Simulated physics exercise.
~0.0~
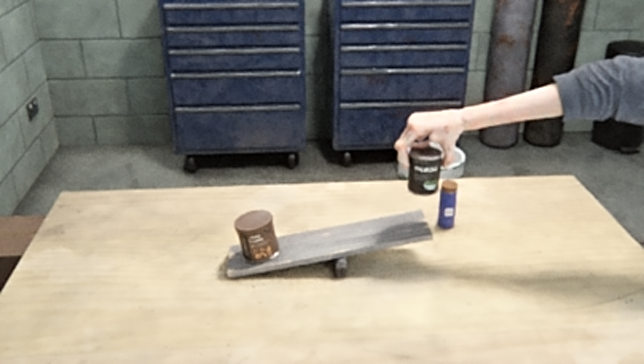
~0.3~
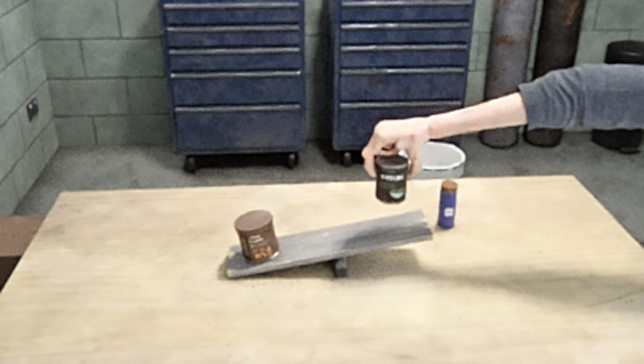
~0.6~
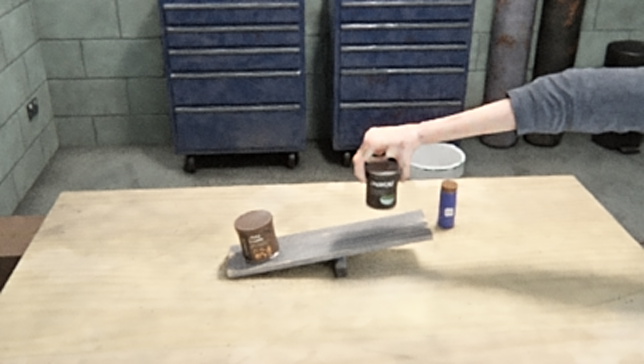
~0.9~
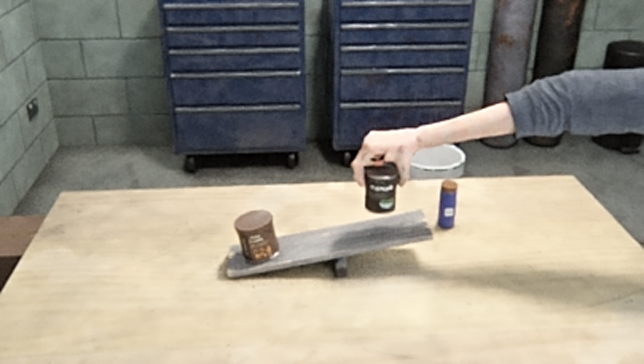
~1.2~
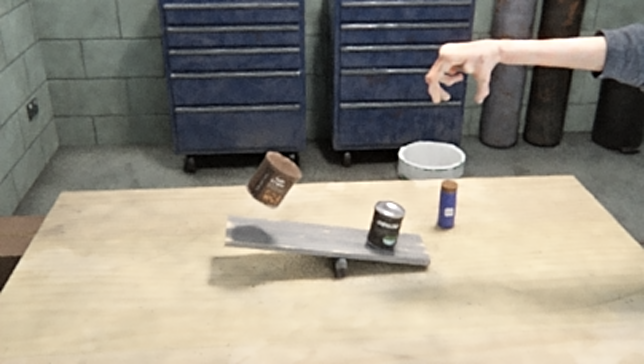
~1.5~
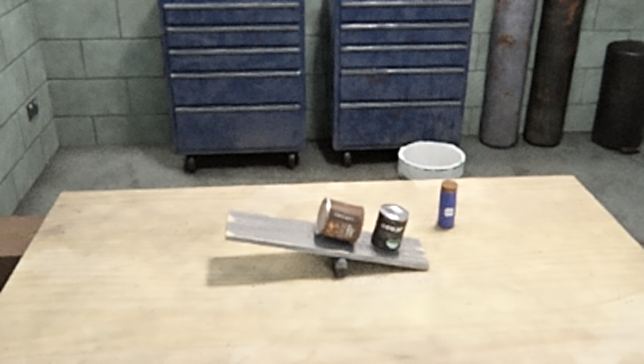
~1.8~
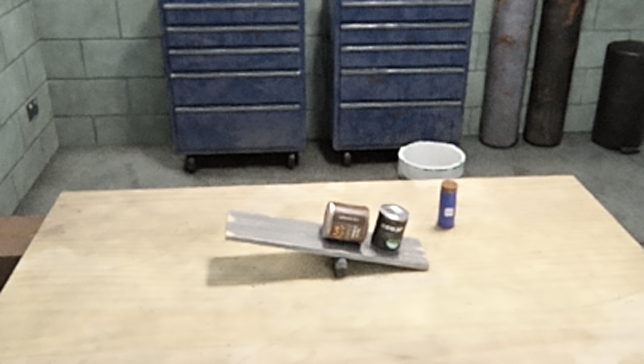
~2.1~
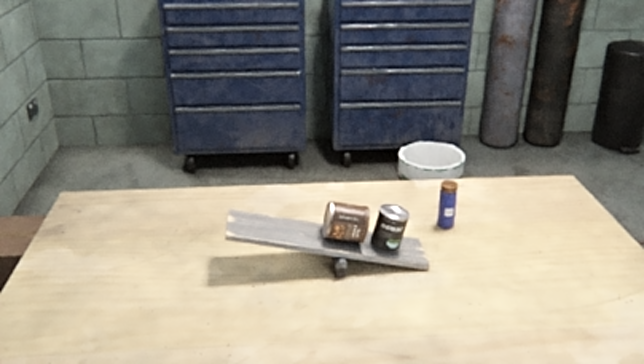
The video shows a hand lowering a black tin over the raised right end of a grey plank and releasing it; the plank tips across, tossing a brown tin up and rightward onto its side, where it rests beside the leaning black tin, a blue shaker standing nearby.
